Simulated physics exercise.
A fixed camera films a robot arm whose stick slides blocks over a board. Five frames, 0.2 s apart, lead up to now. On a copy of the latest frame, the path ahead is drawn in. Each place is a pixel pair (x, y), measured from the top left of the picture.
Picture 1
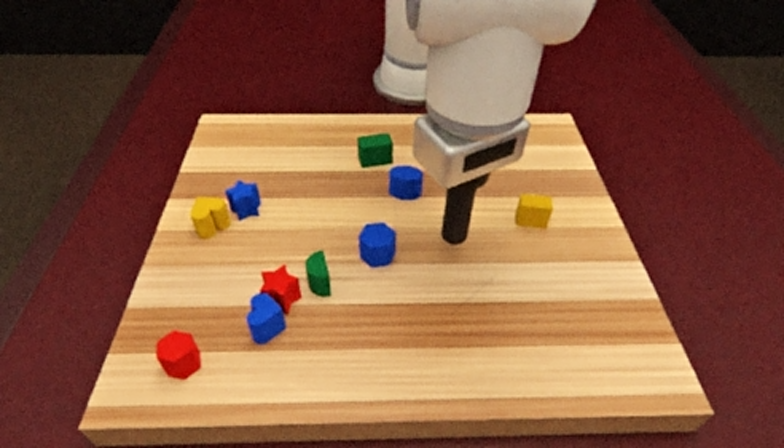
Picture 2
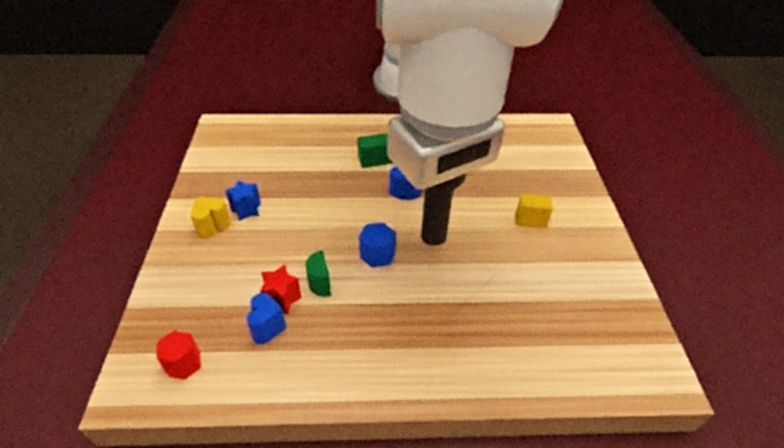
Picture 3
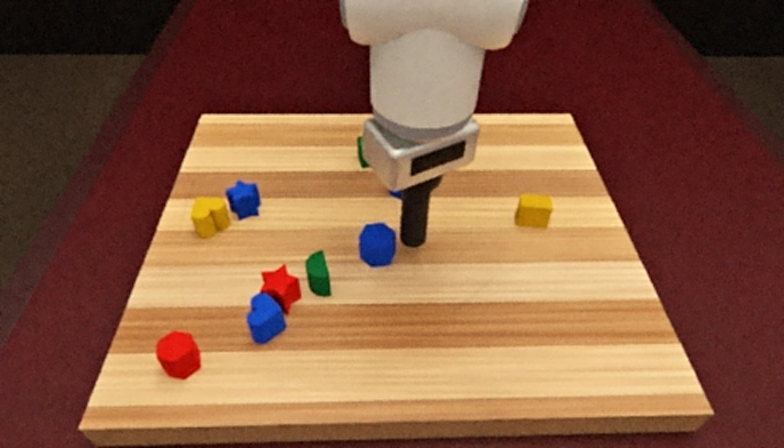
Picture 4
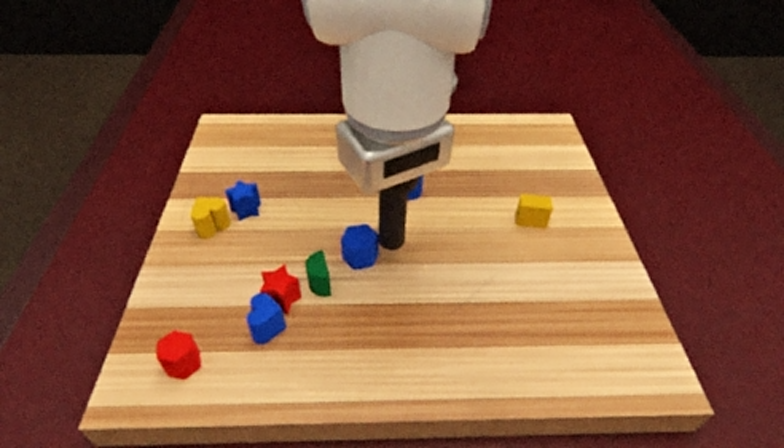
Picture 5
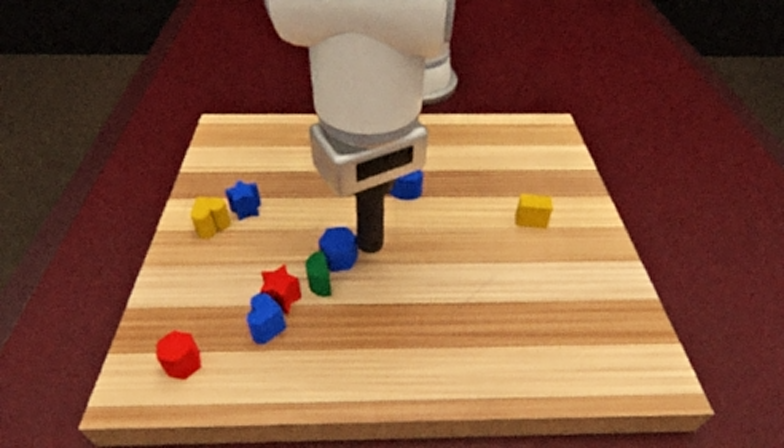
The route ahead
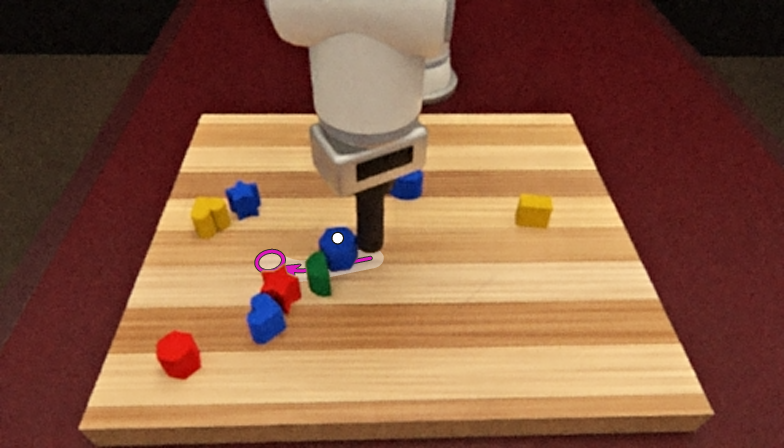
A white robot arm with a dark stick at its end reaches over a striped wooden board on a dark red surface, seen from a fixed, raised view. Red, blue, green and yellow blocks are scattered across the board, most on the left, with a yellow one alone at right. The stick slides left, meets the blue hexagonal block and pushes it left, close beside the green half-round block.
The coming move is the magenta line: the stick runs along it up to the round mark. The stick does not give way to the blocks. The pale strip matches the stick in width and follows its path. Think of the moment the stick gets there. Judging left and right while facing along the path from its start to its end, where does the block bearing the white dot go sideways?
Sideways shift: Right.
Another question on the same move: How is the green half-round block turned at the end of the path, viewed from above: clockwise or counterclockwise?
Looking down: Anticlockwise.
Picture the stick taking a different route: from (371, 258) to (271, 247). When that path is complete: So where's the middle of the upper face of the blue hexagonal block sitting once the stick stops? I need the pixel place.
Its top middle: (259, 250).
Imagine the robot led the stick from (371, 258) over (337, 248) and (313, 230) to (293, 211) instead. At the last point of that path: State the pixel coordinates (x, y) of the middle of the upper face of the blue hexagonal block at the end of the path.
I'd say the blue hexagonal block ends with its top centre at (300, 236).
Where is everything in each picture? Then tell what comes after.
In the first picture, lower end of the stick at (454, 235), tops of blocks, red star-shaped block at (278, 279), green half-round block at (317, 264), blue hexagonal block at (378, 234).
In the second picture, stick at (434, 237), blocks as before.
In the third picture, stick at (413, 238), blocks as before.
In the fourth picture, stick at (392, 241), blue hexagonal block at (360, 236).
In the fifth picture, stick at (370, 244), red star-shaped block at (278, 279), green half-round block at (317, 264), blue hexagonal block at (338, 238).
The drawn path runs from (371, 258) via (336, 265) and (301, 271), ending at (270, 261); the dot is on the blue hexagonal block.
On the path given first. One third of the way, stick at (335, 251); green half-round block at (309, 266), turned 55° anticlockwise; blue hexagonal block at (302, 241), turned 15° clockwise.
Two thirds of the way, stick at (298, 256); green half-round block at (304, 269), turned 80° anticlockwise; blue hexagonal block at (271, 239), turned 50° clockwise.
At the end, stick at (267, 247); red star-shaped block not moved; green half-round block at (304, 268), turned 80° anticlockwise; blue hexagonal block at (245, 226), turned 70° clockwise.
